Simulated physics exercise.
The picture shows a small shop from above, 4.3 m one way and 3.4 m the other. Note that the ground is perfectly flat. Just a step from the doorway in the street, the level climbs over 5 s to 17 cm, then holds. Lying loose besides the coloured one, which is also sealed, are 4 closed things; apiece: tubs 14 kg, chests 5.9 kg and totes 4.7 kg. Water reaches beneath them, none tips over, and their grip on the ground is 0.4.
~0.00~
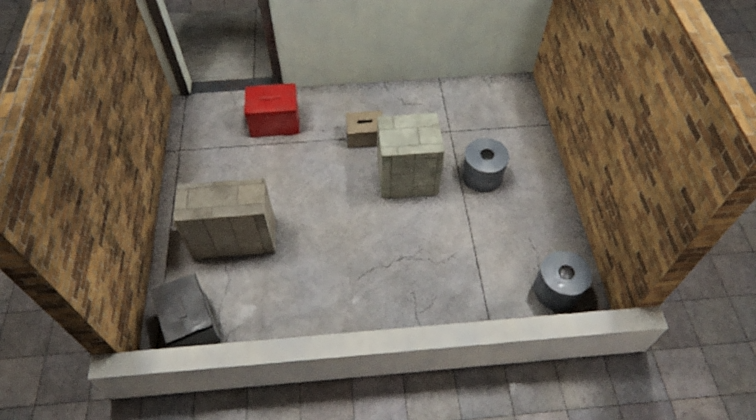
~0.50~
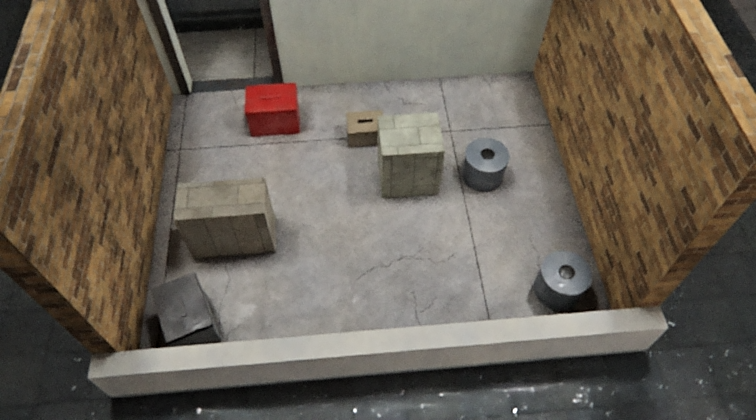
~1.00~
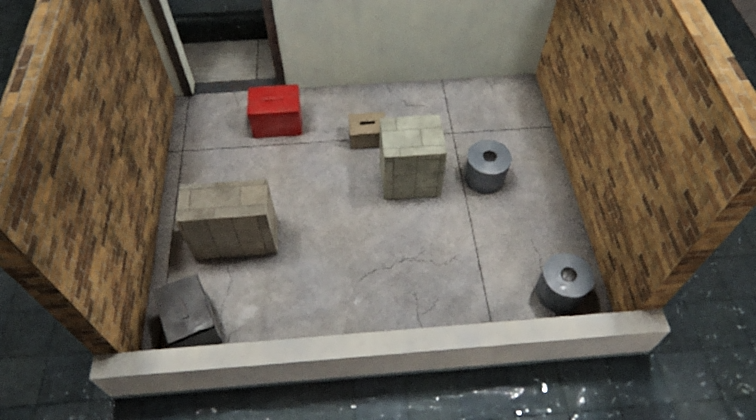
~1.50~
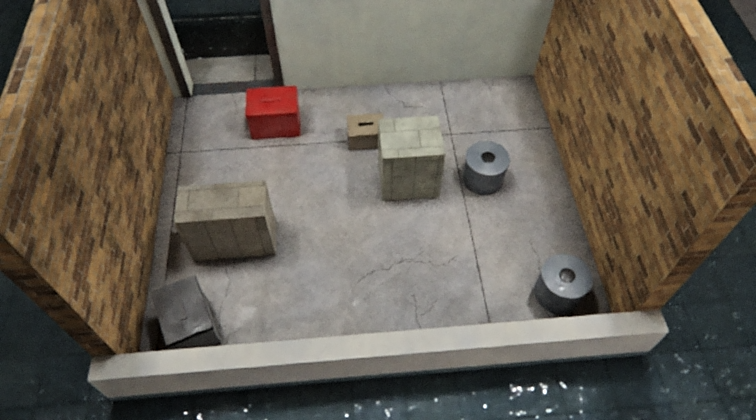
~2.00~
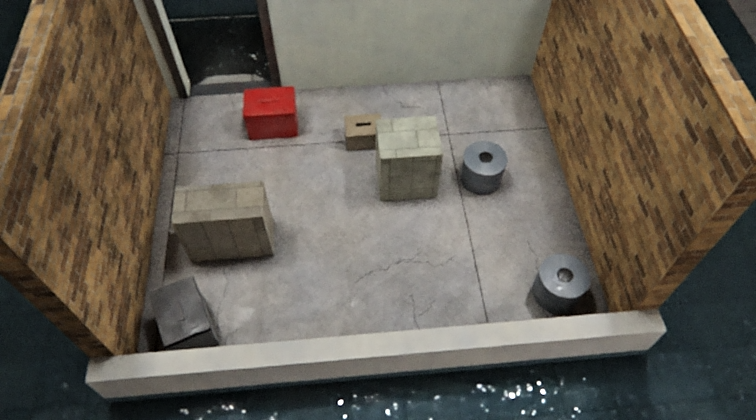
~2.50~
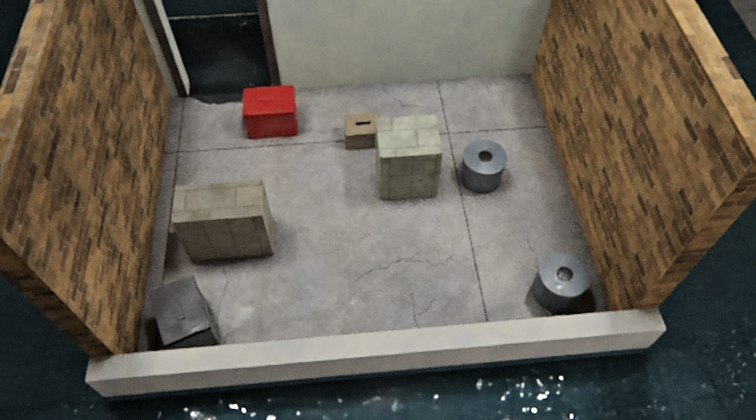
Dark water spreads over the paving outside a small walled shop seen from above, covering the street in front and glinting along the low front wall. It then darkens the floor of the doorway at the back, while the red chest and the other objects inside stay in place.
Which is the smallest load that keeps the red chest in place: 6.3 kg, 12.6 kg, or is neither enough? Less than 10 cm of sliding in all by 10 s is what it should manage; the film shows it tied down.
Neither wins.
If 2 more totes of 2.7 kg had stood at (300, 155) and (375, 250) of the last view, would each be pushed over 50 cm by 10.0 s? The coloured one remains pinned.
Those two come out inside the line and over the line, in that order.
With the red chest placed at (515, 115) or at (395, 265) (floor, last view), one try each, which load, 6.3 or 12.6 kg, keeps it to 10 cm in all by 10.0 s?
One by one: The small mass suffices; neither mass suffices.
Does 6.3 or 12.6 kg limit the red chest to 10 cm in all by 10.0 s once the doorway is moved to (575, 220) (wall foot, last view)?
With that change, the lighter one suffices.
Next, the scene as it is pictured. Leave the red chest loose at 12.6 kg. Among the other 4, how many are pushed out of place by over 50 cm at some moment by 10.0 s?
Count: 1.
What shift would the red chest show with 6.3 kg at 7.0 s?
Shift: About 140 cm.
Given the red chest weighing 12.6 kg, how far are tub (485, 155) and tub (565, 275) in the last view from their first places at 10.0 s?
First 0 cm, then 5 cm.
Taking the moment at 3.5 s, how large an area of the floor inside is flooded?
My estimate is roughly 1.0 m2.
After 3.5 s the red chest would be 0 cm from its start with 6.3 kg and 0 cm from its start with 12.6 kg; 2 cm of water round it then.
After 4.5 s the red chest would be 43 cm from its start with 6.3 kg and 8 cm from its start with 12.6 kg; 4 cm of water round it then.
After 7.0 s the red chest would be 137 cm from its start with 6.3 kg and 93 cm from its start with 12.6 kg; 5 cm of water round it then.
After 10.0 s the red chest would be 195 cm from its start with 6.3 kg and 130 cm from its start with 12.6 kg; 4 cm of water round it then.
